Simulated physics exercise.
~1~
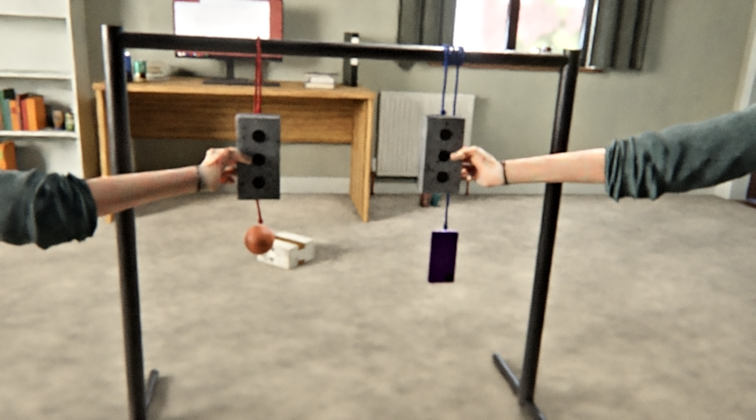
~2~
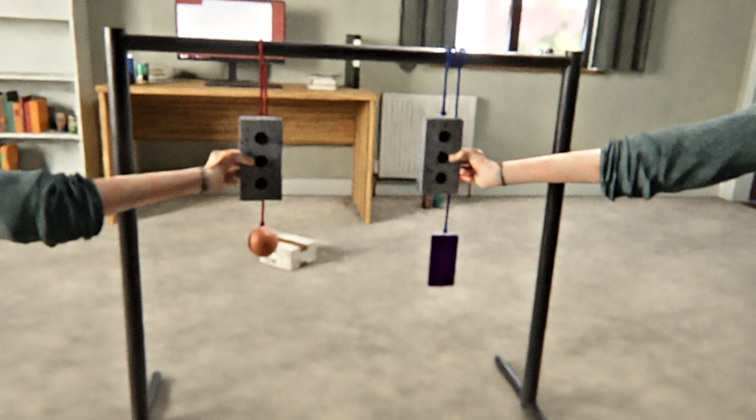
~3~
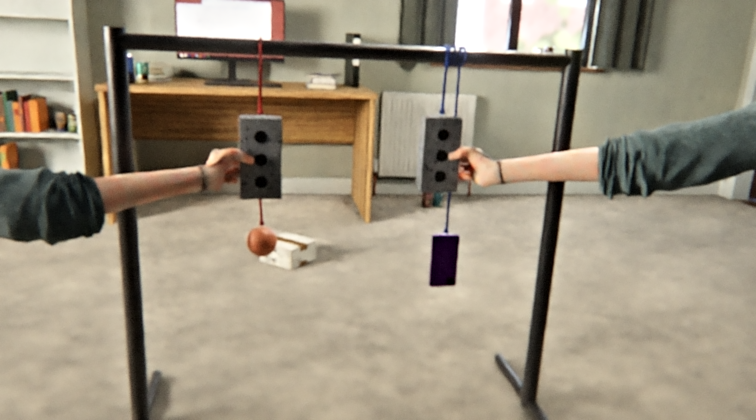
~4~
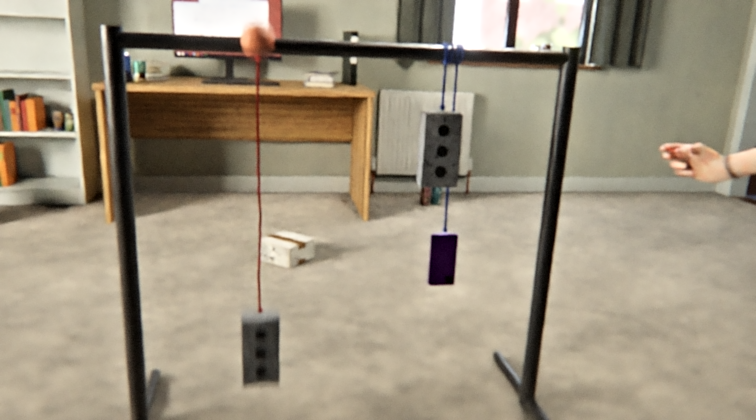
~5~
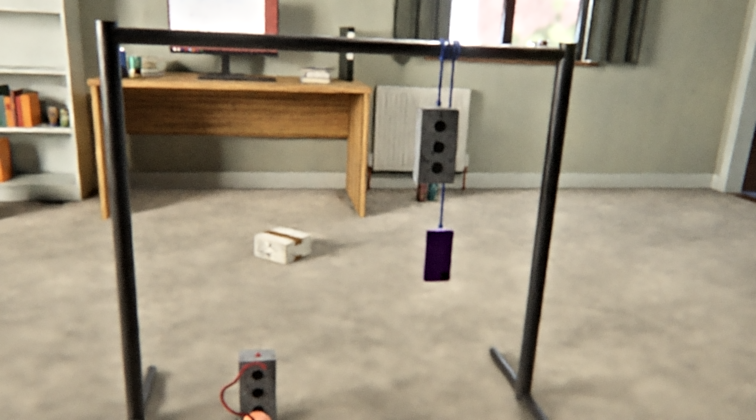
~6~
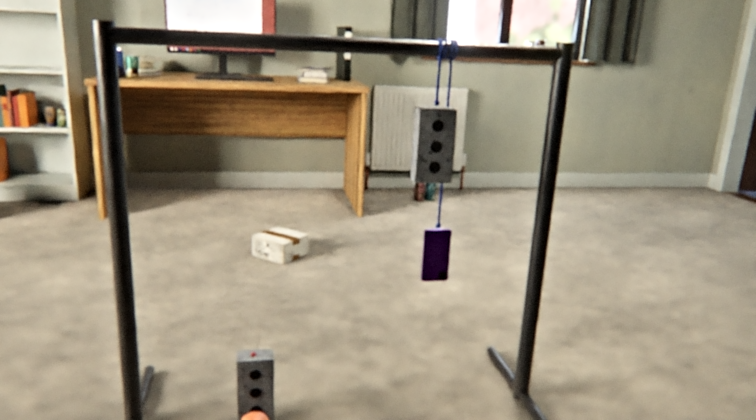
Two grey pavers with dark round holes hang side by side from a black rail in a carpeted room, seen from the front by a slightly swaying camera, with a desk, shelves and a window behind. The left one hangs on a red shoelace with an orange ball below, the right one on a blue lace with a dark purple block beneath. Two hands steady the pavers, then let go and draw back. The left paver drops, the orange ball shoots up to the rail, and both end on the floor, while the right paver and its block stay hanging.
